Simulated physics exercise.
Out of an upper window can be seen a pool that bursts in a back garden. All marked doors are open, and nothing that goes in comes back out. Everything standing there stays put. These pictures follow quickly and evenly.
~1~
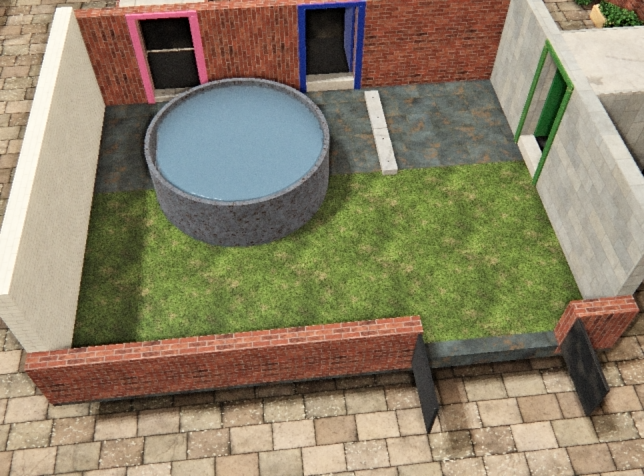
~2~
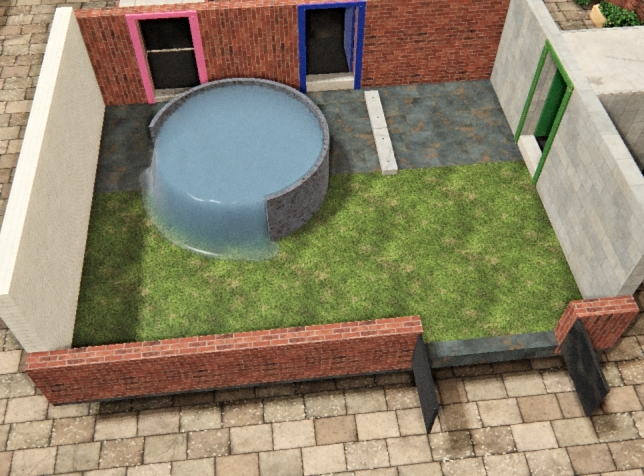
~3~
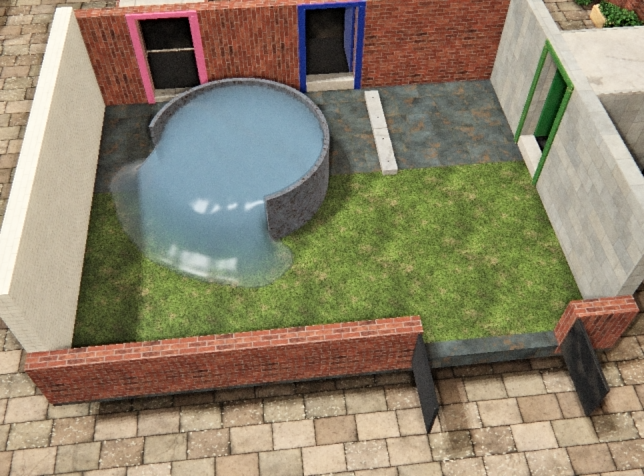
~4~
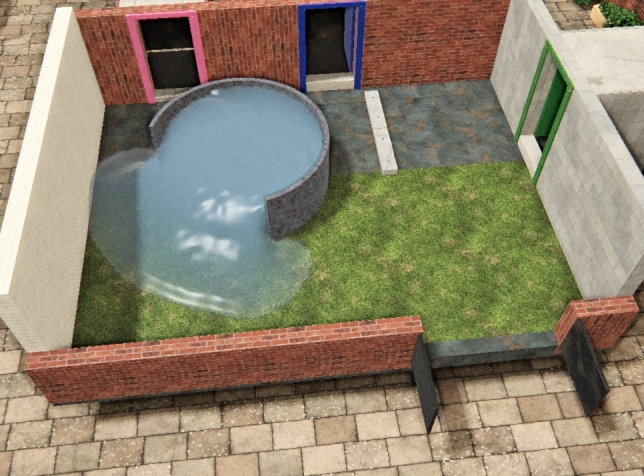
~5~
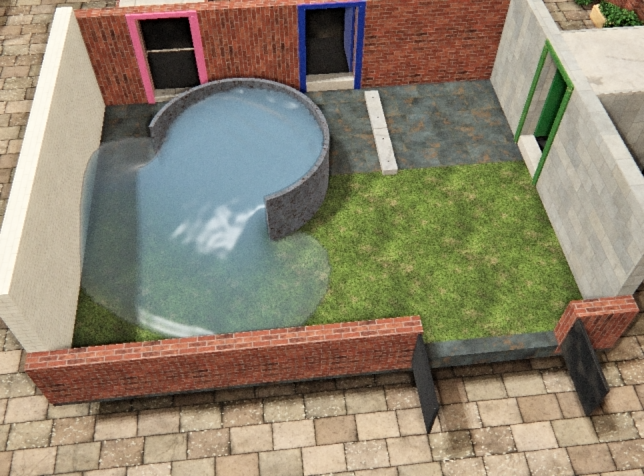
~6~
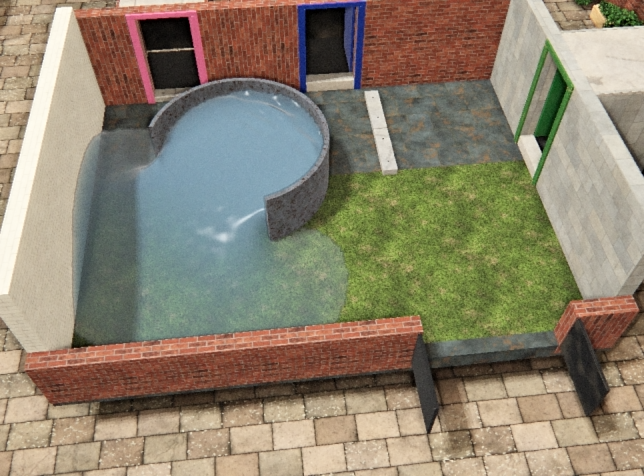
At the start, a round, dark-walled pool stands full and still in a walled garden with grass. Then its front left side gives way and water pours out, spreading over the lawn toward the pale left wall and the low brick wall in front, covering the grass on the left.
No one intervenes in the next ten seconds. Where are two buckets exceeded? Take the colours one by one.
In order: The blue door gets two buckets or fewer; the green door gets two buckets or fewer; the pink door gets over two buckets.
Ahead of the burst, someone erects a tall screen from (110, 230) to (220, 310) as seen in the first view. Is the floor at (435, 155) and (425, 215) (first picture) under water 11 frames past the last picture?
Note: Point one left unsoaked, point two left unsoaked.
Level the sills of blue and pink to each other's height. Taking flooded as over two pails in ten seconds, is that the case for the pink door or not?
Pink door: Remains below the threshold.
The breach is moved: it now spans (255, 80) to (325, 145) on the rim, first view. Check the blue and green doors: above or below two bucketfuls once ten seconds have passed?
Well, blue gets more, but green gets more.
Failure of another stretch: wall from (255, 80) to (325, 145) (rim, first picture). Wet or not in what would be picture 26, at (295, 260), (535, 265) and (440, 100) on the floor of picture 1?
Bone-dry, submerged, submerged.
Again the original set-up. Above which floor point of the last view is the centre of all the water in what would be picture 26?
Near pixel (226, 238).
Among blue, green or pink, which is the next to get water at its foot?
That would be the one in pink.
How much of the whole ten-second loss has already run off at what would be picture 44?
By my reckoning, 45 %.
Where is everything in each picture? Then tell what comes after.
The first picture shows still water in the round pool at (238, 140).
In the second picture, the front is at (276, 244), out from the gap at (181, 214).
In the third picture, water pours out at (181, 217) and has run to (282, 269).
In the fourth picture, the front is at (303, 277), out from the gap at (182, 220).
In the fifth picture, water pours out at (182, 220) and has run to (295, 324).
In the sixth picture, water pours out at (182, 221) and has run to a hidden place.
A moment on, water covers 35 % of the floor; the blue door not reached, the green door not reached, the pink door not reached.
Next, water covers 45 % of the floor; the blue door not reached, the green door not reached, the pink door under two buckets in.
Then, water covers 65 % of the floor; the blue door wet at the sill, nothing in, the green door not reached, the pink door under two buckets in.
Later, water covers 100 % of the floor; the blue door wet at the sill, nothing in, the green door wet at the sill, nothing in, the pink door over two buckets in.
In the end, water covers 100 % of the floor; the blue door wet at the sill, nothing in, the green door wet at the sill, nothing in, the pink door over two buckets in.
